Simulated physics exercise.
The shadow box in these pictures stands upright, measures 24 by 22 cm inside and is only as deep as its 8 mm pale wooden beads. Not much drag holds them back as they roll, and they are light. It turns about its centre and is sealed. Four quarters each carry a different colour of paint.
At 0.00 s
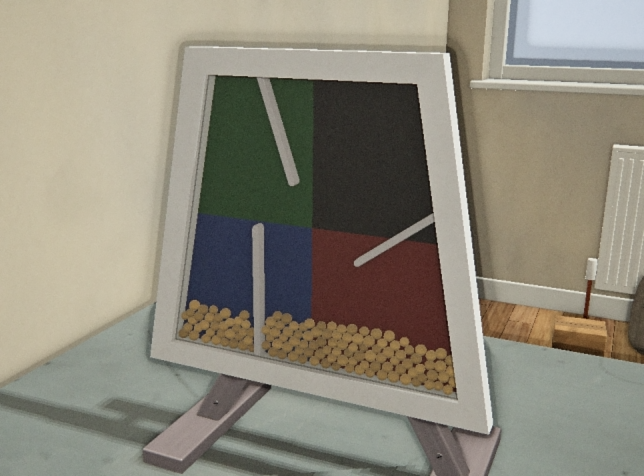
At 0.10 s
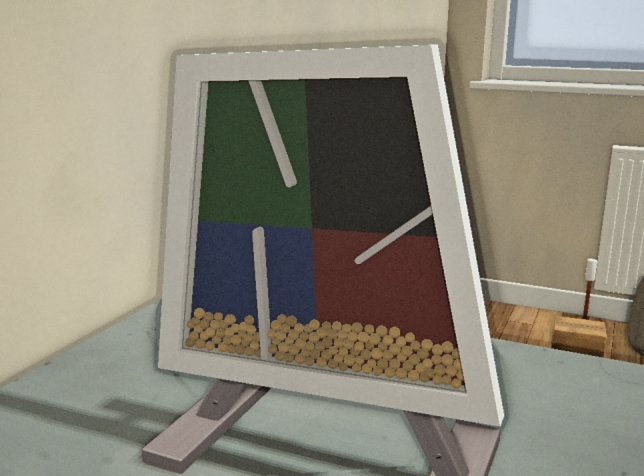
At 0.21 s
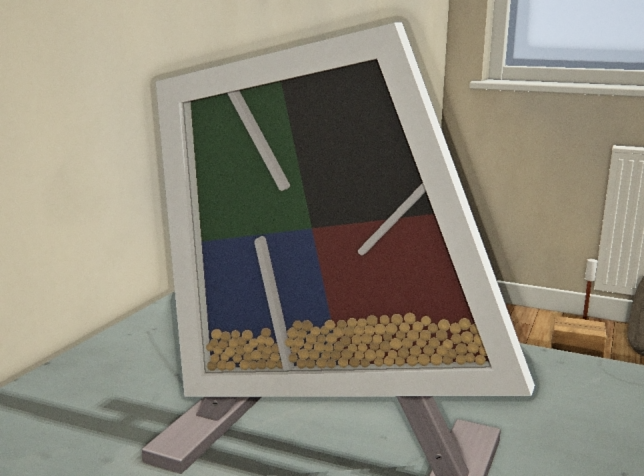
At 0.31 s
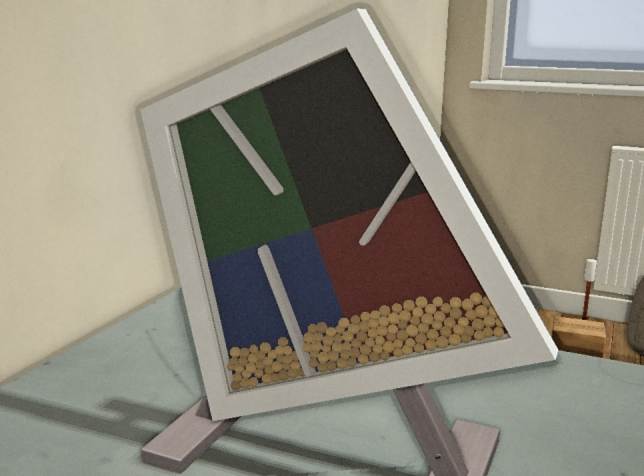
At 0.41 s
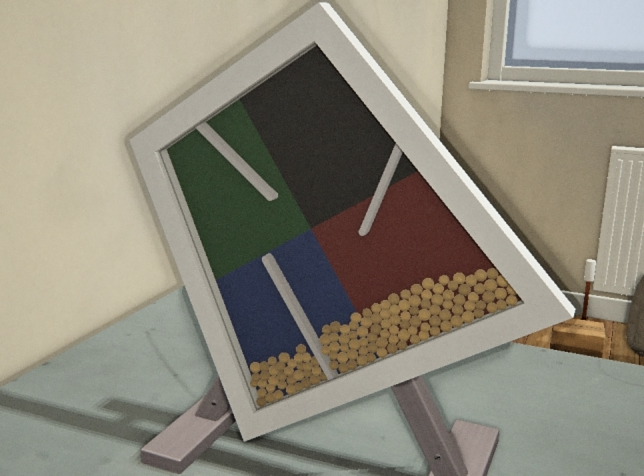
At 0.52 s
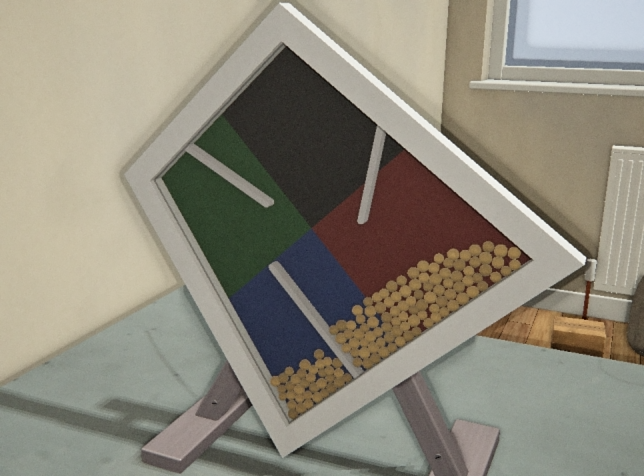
A square white-framed box with four coloured quarters turning anticlockwise on its stand, pale wooden beads shifting and sloping up toward the right.
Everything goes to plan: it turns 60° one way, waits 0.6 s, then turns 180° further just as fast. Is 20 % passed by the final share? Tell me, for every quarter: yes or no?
Red - No. Blue - No. Green - Yes. Black - Yes.
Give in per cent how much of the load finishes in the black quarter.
Share: Approx. 50 %.
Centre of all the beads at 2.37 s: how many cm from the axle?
Right: About 3 cm; below: About 7 cm.
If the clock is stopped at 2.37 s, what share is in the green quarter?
About 90 % of the load.
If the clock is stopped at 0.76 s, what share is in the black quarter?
0 per cent.
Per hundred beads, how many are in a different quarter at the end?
About 100 in a hundred.
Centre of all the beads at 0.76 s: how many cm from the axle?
7 cm right, 5 cm below.
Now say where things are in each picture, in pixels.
The first frame shows level; about 130 beads; beads' middle (314, 344); highest (352, 329); red (380, 311), blue (248, 288), green (258, 153), black (372, 163).
The second frame shows turned 3° anticlockwise; beads' middle (320, 345); highest (395, 332).
The third frame shows turned 13° anticlockwise; beads' middle (339, 345); highest (465, 324); wall ends (363, 250), (260, 241), (284, 186).
The fourth frame shows turned 23° anticlockwise; beads' middle (357, 342); highest (476, 298).
The fifth frame shows turned 33° anticlockwise; beads' middle (372, 336); highest (493, 274).
The sixth frame shows turned 43° anticlockwise; beads' middle (384, 328); highest (488, 247); red (414, 247), blue (308, 326), green (231, 208), black (308, 135).
After 0.76 s, it stands 60° anticlockwise; the beads' middle is 7 cm right of and 5 cm below the centre; red 45 %, blue 55 %.
After 2.37 s, it stands 150° anticlockwise; the beads' middle is 3 cm right of and 7 cm below the centre; blue 10 %, green 90 %.
After 3.38 s, it has come round 240° anticlockwise; the beads' middle is 6 cm right of and 2 cm below the centre; green 65 %, black 35 %.
Settled by 4.6 s, it has come round 240° anticlockwise; red 0 %, blue 0 %, green 50 %, black 50 %.
